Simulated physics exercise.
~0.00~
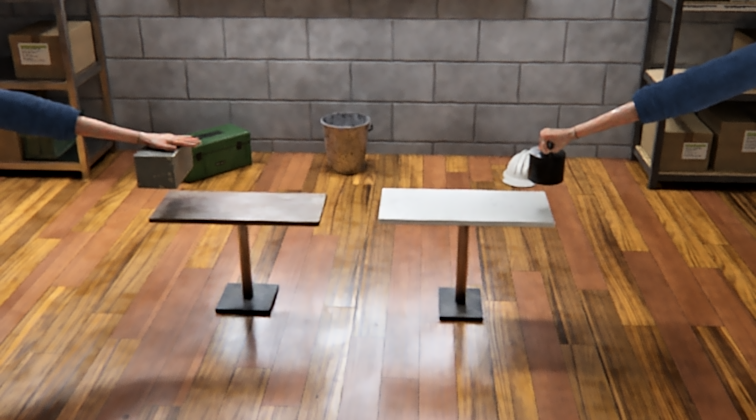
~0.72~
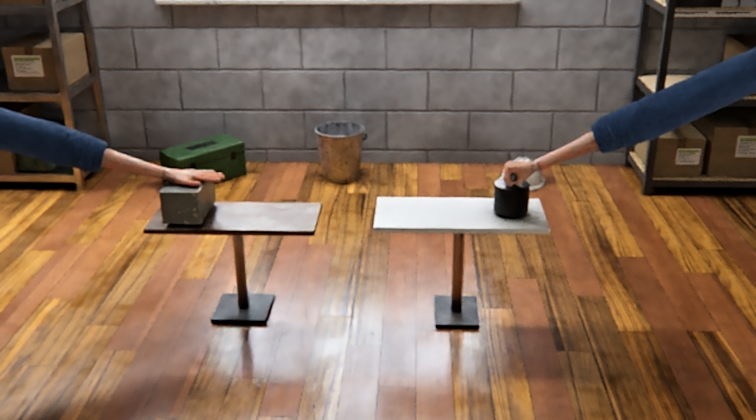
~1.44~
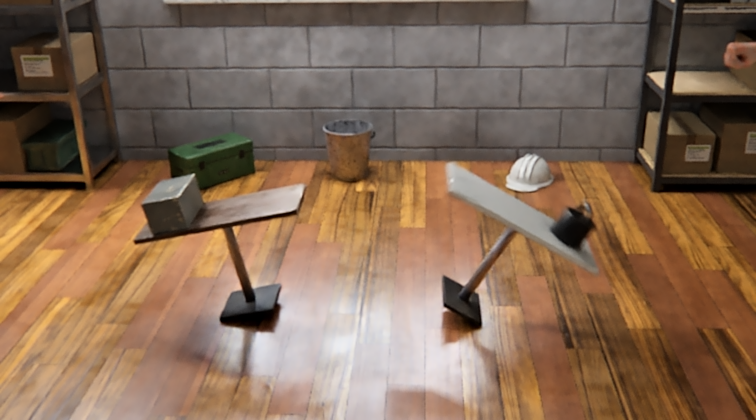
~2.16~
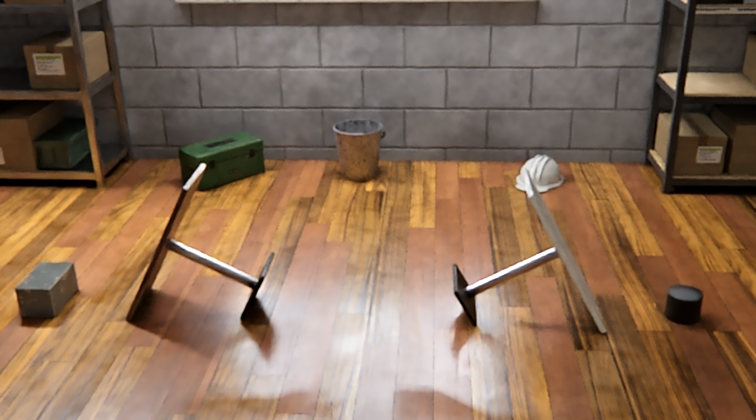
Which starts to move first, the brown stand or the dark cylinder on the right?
The dark cylinder moves first, as the hand lowers it onto the white side table before the brown stand begins to tip.
